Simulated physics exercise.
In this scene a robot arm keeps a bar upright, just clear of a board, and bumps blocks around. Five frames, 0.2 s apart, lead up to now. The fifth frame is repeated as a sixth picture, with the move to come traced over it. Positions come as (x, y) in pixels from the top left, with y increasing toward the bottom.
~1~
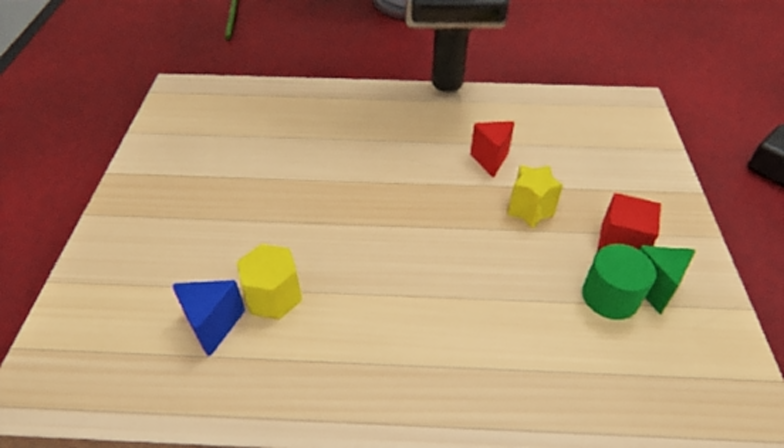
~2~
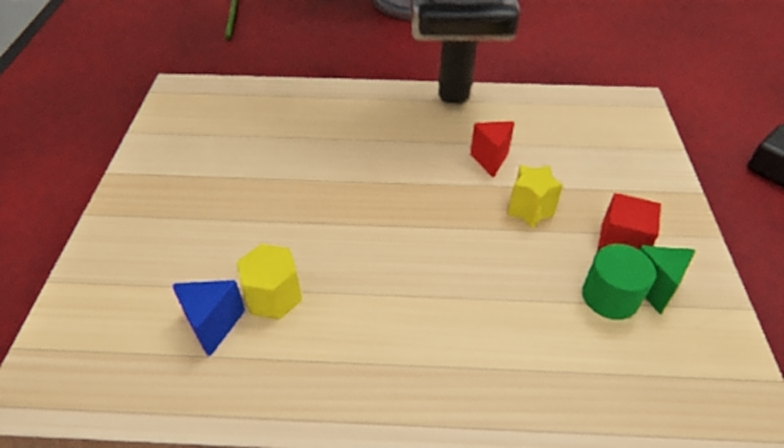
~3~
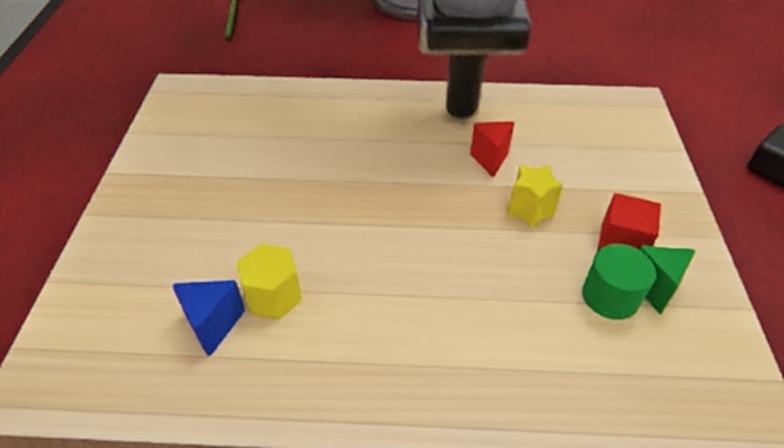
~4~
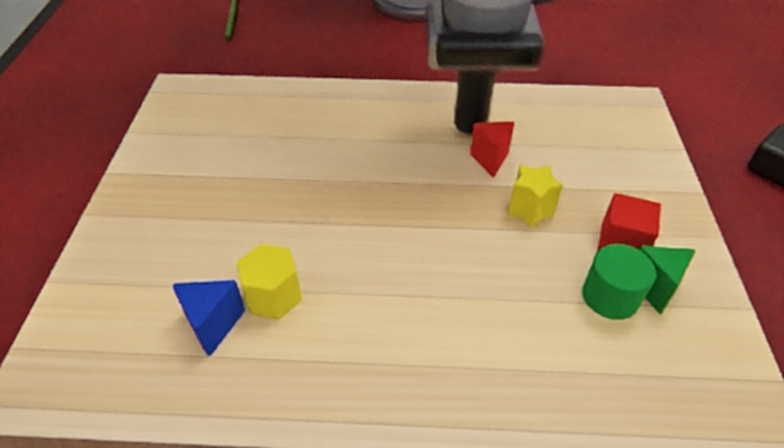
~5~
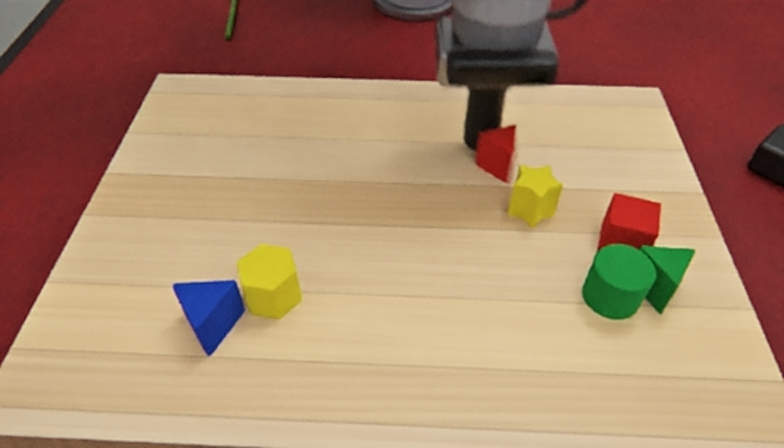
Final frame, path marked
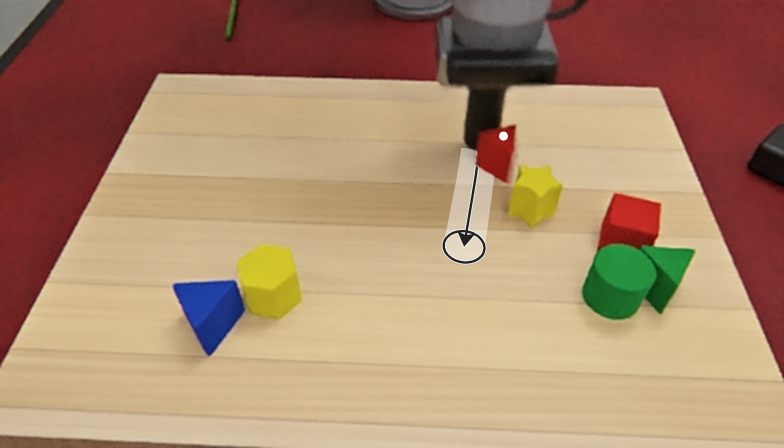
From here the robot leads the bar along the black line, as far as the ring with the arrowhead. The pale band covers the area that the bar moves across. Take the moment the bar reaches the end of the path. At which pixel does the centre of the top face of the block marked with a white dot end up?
It should be at (514, 154) by then.
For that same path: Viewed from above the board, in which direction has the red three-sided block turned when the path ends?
Viewed from above: Anti-clockwise.
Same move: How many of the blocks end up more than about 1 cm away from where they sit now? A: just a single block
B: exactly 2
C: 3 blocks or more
Answer: A.
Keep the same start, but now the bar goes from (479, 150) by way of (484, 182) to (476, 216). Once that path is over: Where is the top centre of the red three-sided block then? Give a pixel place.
Its top middle: (523, 161).
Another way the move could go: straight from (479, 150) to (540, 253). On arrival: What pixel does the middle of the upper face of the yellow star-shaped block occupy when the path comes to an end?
My estimate: (595, 232).
The drawn path runs from (479, 150) directly to (464, 246); the dot is on the red three-sided block.
What follows on the original path. One third of the way, bar at (477, 170); red three-sided block at (513, 153), turned 50° anticlockwise.
Two thirds of the way, bar at (471, 203); red three-sided block at (514, 154), turned 55° anticlockwise.
At the end, bar at (465, 238); red three-sided block at (514, 154), turned 55° anticlockwise; yellow star-shaped block not moved.
